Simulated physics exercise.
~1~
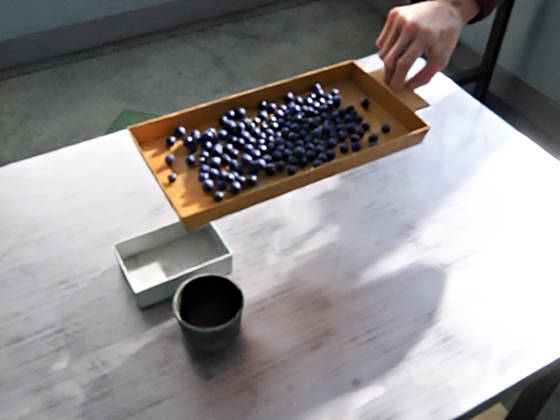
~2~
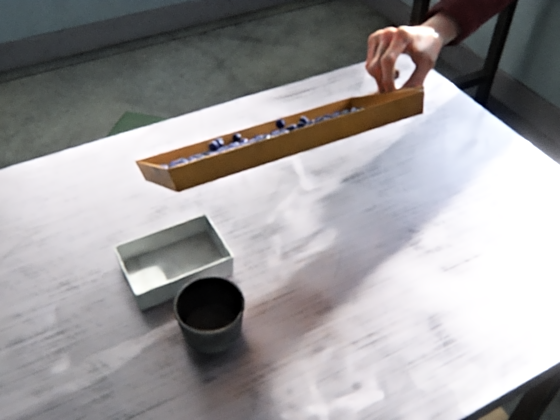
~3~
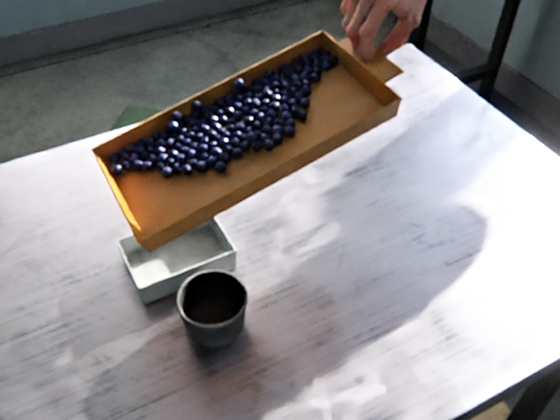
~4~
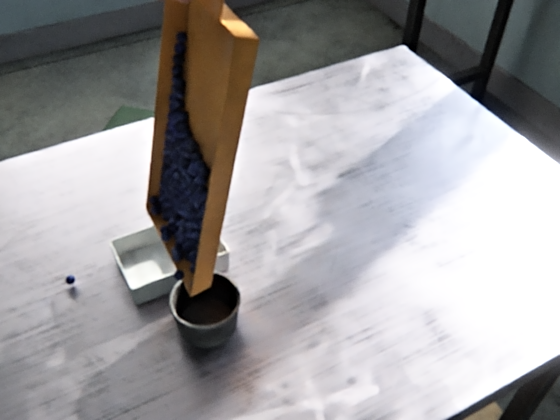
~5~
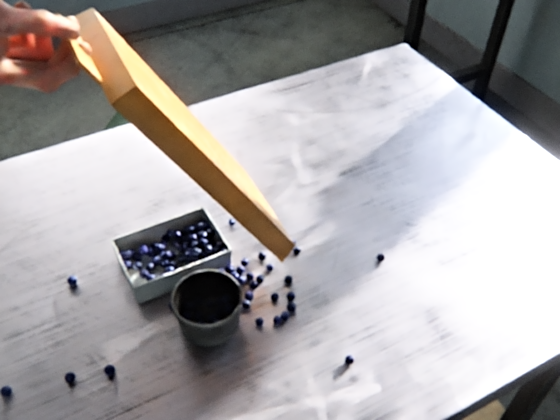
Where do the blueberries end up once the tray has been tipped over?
Large shares of them end up in the white tin and outside the containers, while the black dish gets only a smaller share.
